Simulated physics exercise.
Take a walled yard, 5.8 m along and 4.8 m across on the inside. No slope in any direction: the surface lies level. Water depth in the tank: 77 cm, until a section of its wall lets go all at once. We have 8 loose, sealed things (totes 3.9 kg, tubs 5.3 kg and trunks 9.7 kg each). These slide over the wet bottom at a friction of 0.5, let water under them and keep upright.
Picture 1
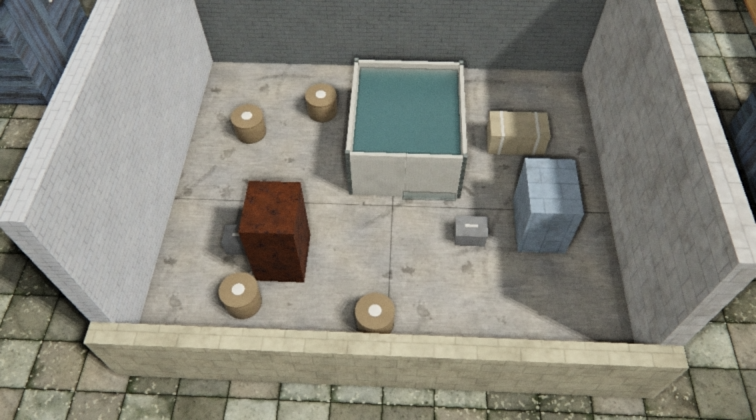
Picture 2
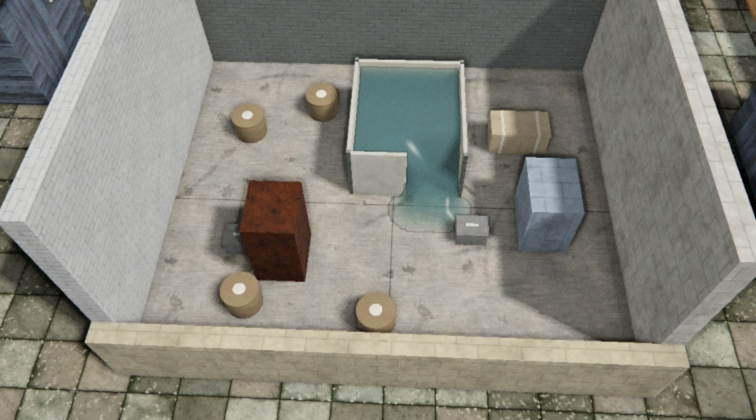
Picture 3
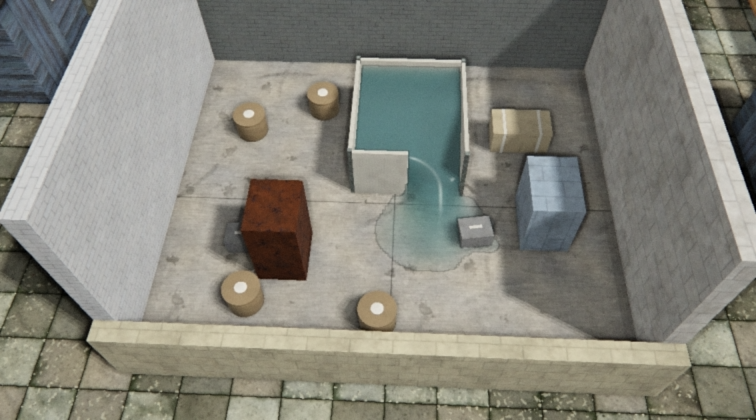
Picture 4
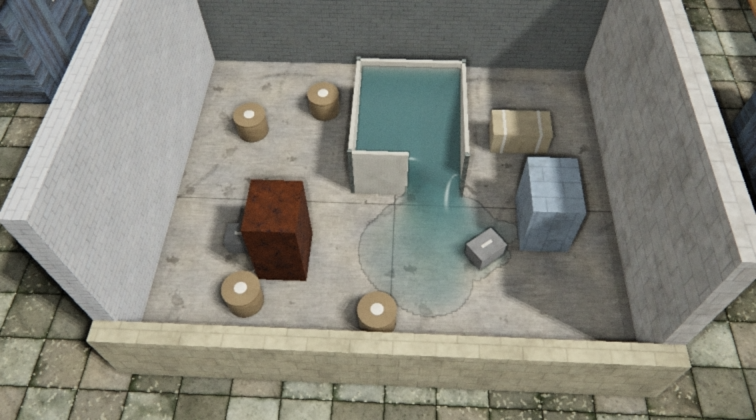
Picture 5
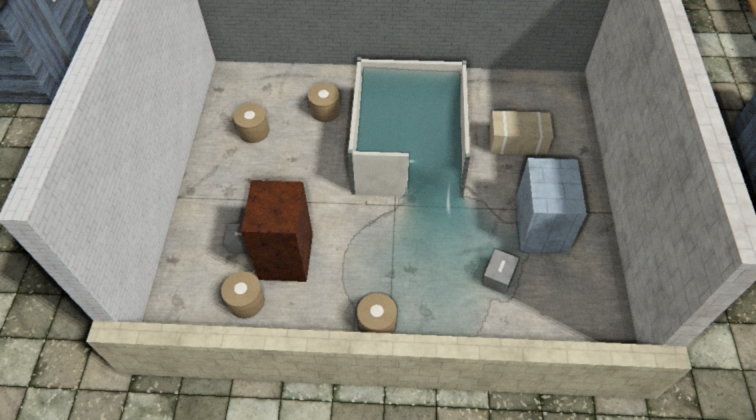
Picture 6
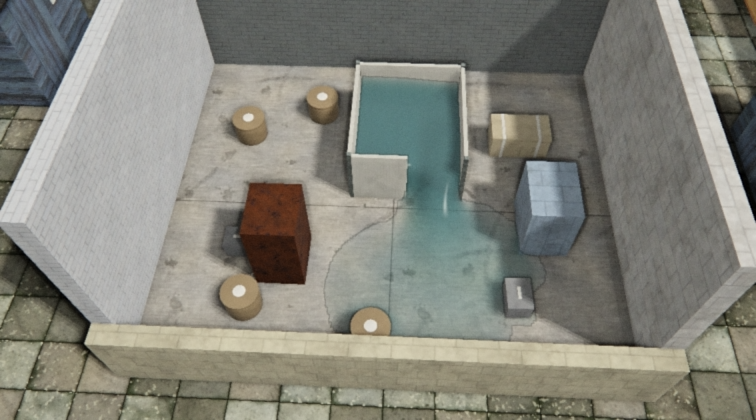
A large open tank of teal water stands against the back wall of a paved, walled yard, seen from high above by a still camera. Four tan tubs sit to the left and front, with a rust-brown block at left and a tan trunk, pale blue block and small grey tote at right. Water pours through an opening in the tank's front and spreads forward, pushing the turning tote toward the front right, then shifting the front middle tub slightly.
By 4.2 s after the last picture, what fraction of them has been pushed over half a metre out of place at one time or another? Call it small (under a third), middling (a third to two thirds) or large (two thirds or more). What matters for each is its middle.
Middling, a third to two thirds.
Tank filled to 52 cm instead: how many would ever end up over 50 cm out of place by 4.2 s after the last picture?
Then it comes to 3.
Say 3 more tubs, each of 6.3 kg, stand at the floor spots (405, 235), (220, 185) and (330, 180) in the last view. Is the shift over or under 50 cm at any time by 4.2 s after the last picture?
Order as listed: Beyond half a metre / beyond half a metre / inside half a metre.
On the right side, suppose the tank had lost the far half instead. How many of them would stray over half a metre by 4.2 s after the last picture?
Count: 3.
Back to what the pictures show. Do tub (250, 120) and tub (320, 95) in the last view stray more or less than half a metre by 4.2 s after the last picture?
Taking them in order: Falling below it and falling below it.
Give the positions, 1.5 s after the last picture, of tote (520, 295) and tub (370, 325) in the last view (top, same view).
I'd say close to (588, 253) and close to (220, 282).
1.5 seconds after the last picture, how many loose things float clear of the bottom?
It comes to 2 of them.
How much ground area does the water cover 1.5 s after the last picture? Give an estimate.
About 12.0 m2.
Then, 0.4 s after the last picture 1 of 8 are over 50 cm from their spots; 2 afloat.
Then, 1.5 s after the last picture 3 of 8 are over 50 cm from their spots; 2 afloat.
Then, 2.8 s after the last picture 3 of 8 are over 50 cm from their spots; 2 afloat.
Then, 4.2 s after the last picture 4 of 8 are over 50 cm from their spots, and 4 have been at some point; 2 afloat.
